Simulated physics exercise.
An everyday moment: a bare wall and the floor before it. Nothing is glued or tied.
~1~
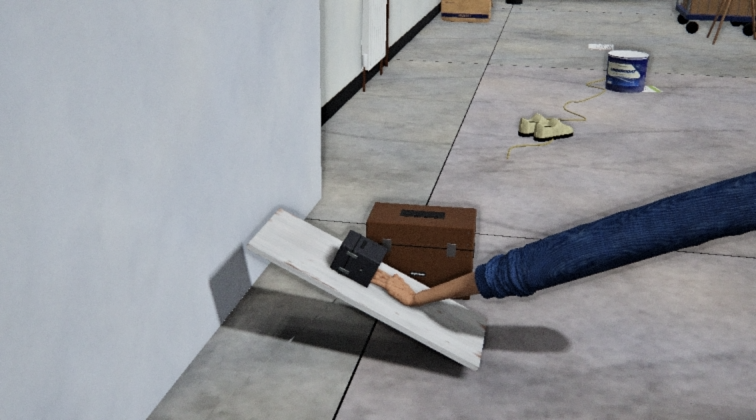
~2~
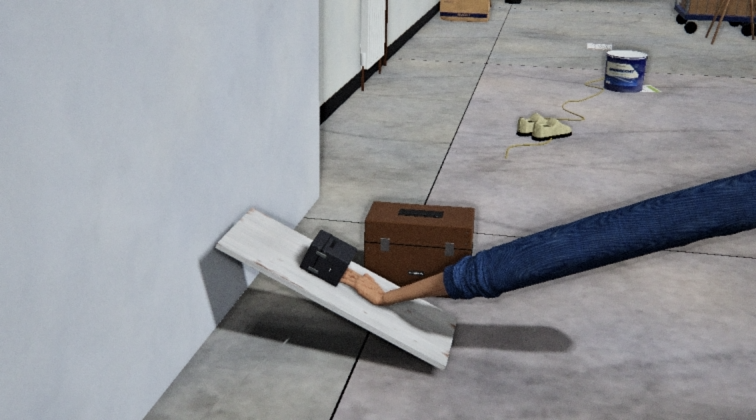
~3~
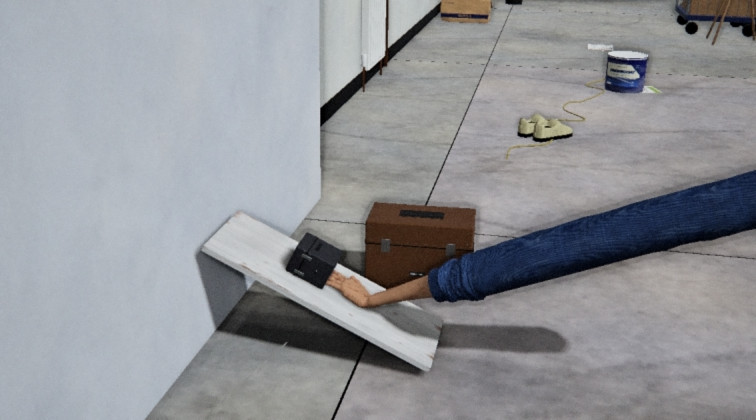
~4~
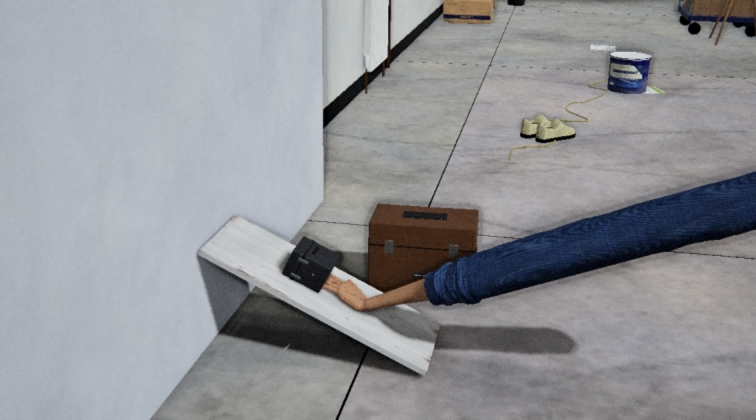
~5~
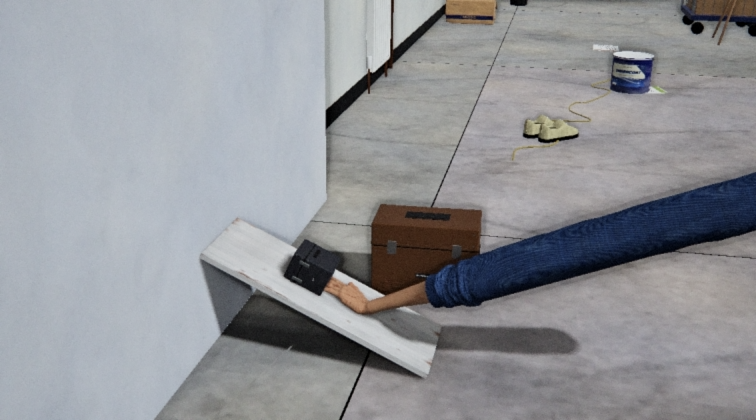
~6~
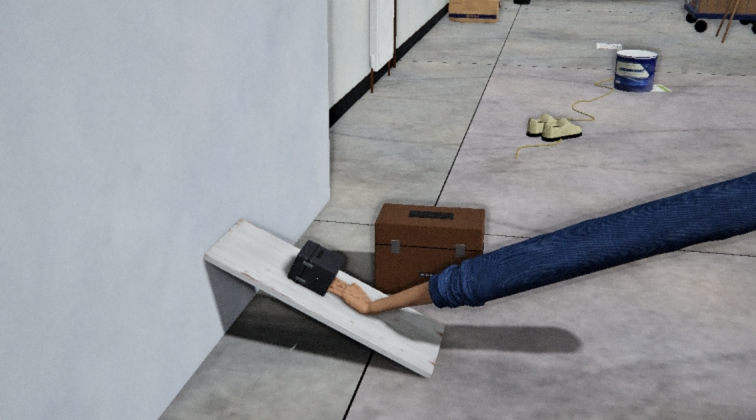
On a concrete floor beside a bare wall, a hand in a blue sleeve moved a tilted white board a short way left, in front of a brown toolbox, then kept it leaning there.
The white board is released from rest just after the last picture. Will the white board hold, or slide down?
Here the board slides down.
Then, 0.30 s later than the last frame, white board sunk by 17° near (340, 325).
Then, 0.40 s later than the last frame, white board sunk by 24° near (342, 332).
Then, 0.60 s later than the last frame, white board sunk by 25° near (342, 342).
When it is over, moved from the start, white board; brown toolbox as before. End places, in pixels of the last picture, white board near (342, 341). The board slips out.
